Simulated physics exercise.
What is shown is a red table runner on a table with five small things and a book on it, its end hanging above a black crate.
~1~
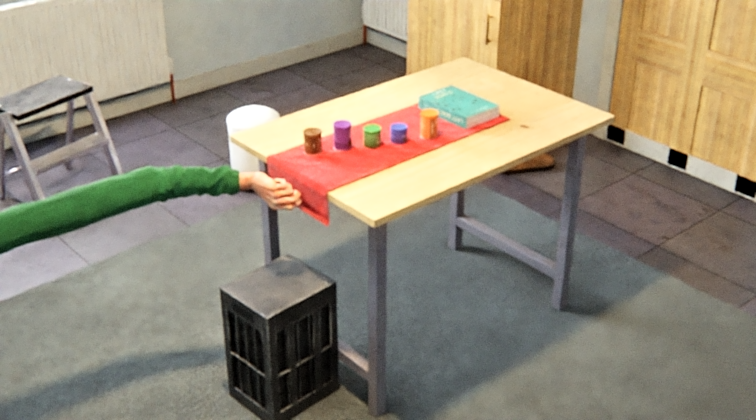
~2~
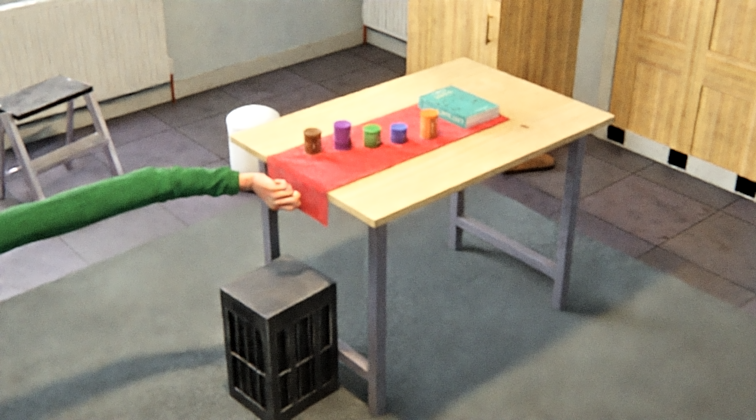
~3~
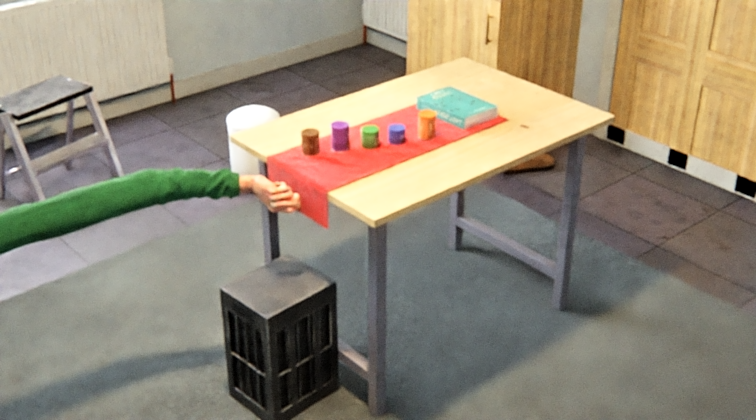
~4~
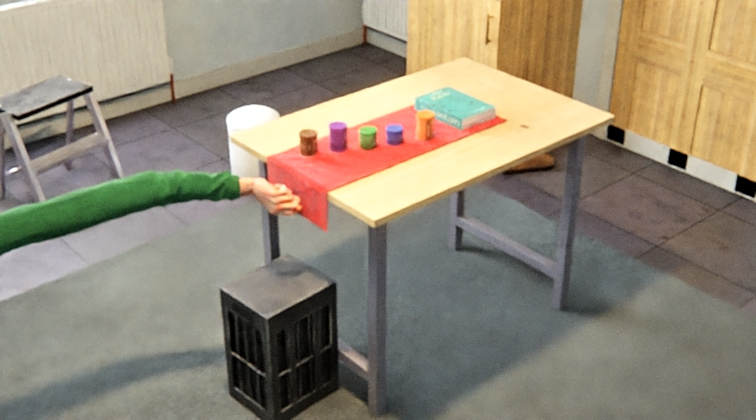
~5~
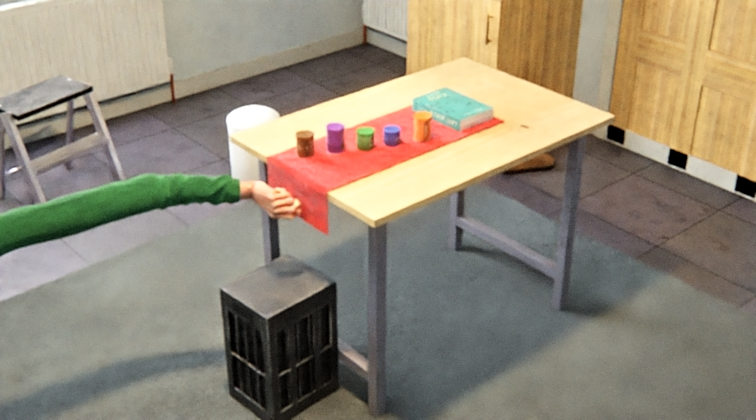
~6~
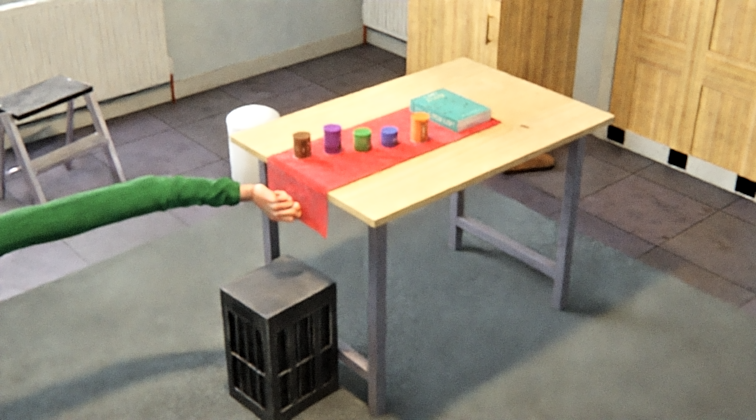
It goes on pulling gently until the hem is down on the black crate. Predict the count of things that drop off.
What comes down is a pair.
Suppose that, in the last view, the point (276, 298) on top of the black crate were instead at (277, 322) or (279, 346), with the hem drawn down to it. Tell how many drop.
Going over the edge would be 3 and 4.
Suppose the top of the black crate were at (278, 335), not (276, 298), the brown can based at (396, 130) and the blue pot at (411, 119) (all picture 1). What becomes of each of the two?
In the end the brown can rides it out; meanwhile the blue pot rides it out.
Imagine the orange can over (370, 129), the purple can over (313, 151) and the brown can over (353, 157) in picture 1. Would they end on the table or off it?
Orange can: Still on; purple can: Off; brown can: Off.
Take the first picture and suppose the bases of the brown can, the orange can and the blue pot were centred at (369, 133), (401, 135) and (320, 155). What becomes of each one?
Brown can - stays aboard. Orange can - stays aboard. Blue pot - leaves the top.
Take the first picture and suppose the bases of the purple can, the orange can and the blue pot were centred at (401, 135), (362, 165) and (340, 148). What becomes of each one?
The purple can is still on top, the orange can is off the top and the blue pot is off the top.
Early on, hem near (298, 252); brown can gone.
Midway, hem on the crate; brown can and purple can gone.
Finally, hem on the crate; brown can and purple can gone. It carries off two.
